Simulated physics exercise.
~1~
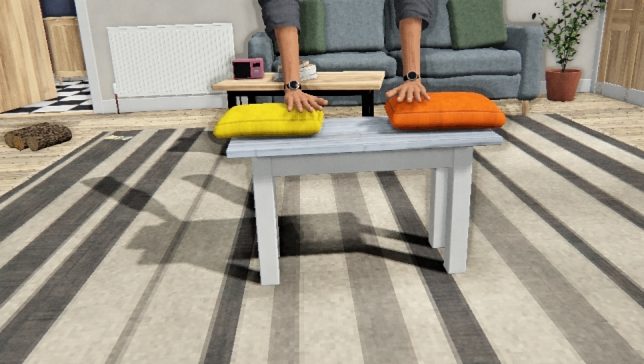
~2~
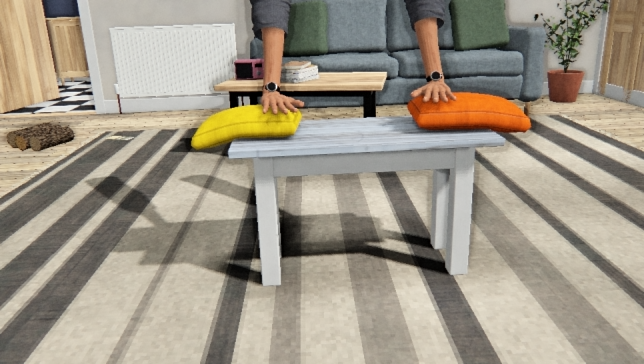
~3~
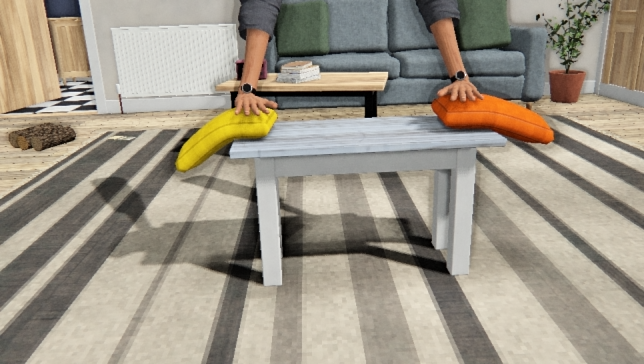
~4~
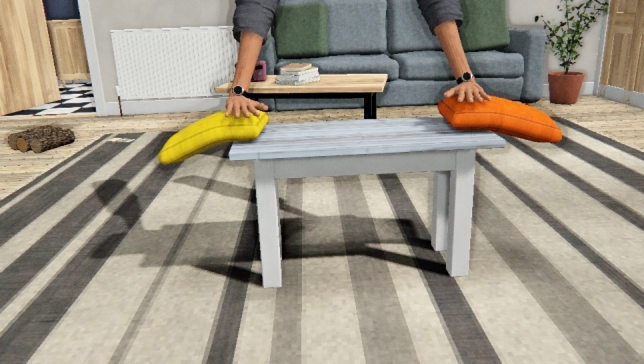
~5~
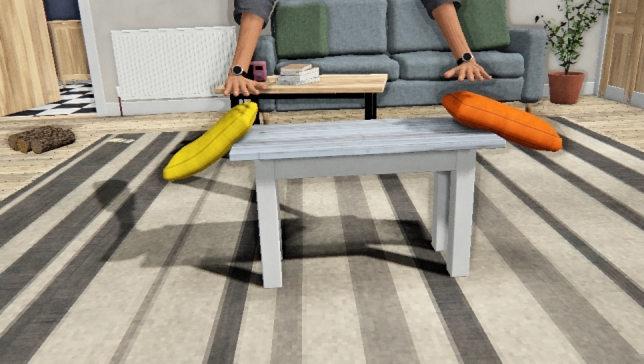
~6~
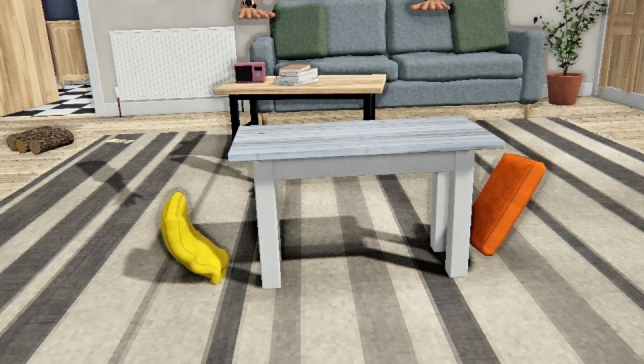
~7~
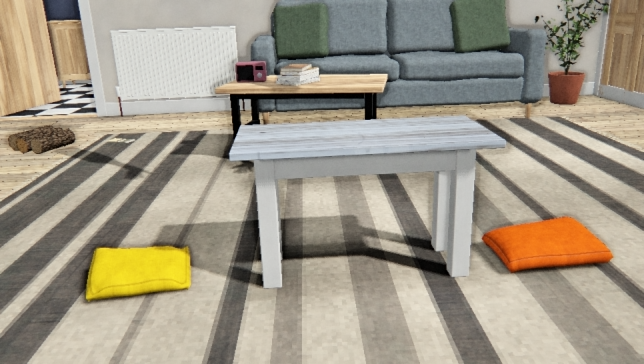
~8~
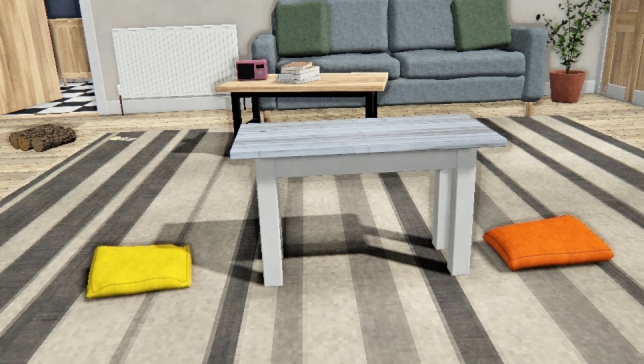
Yellow and orange soft bags, pushed outwards by two hands, tip off opposite table ends onto the rug.
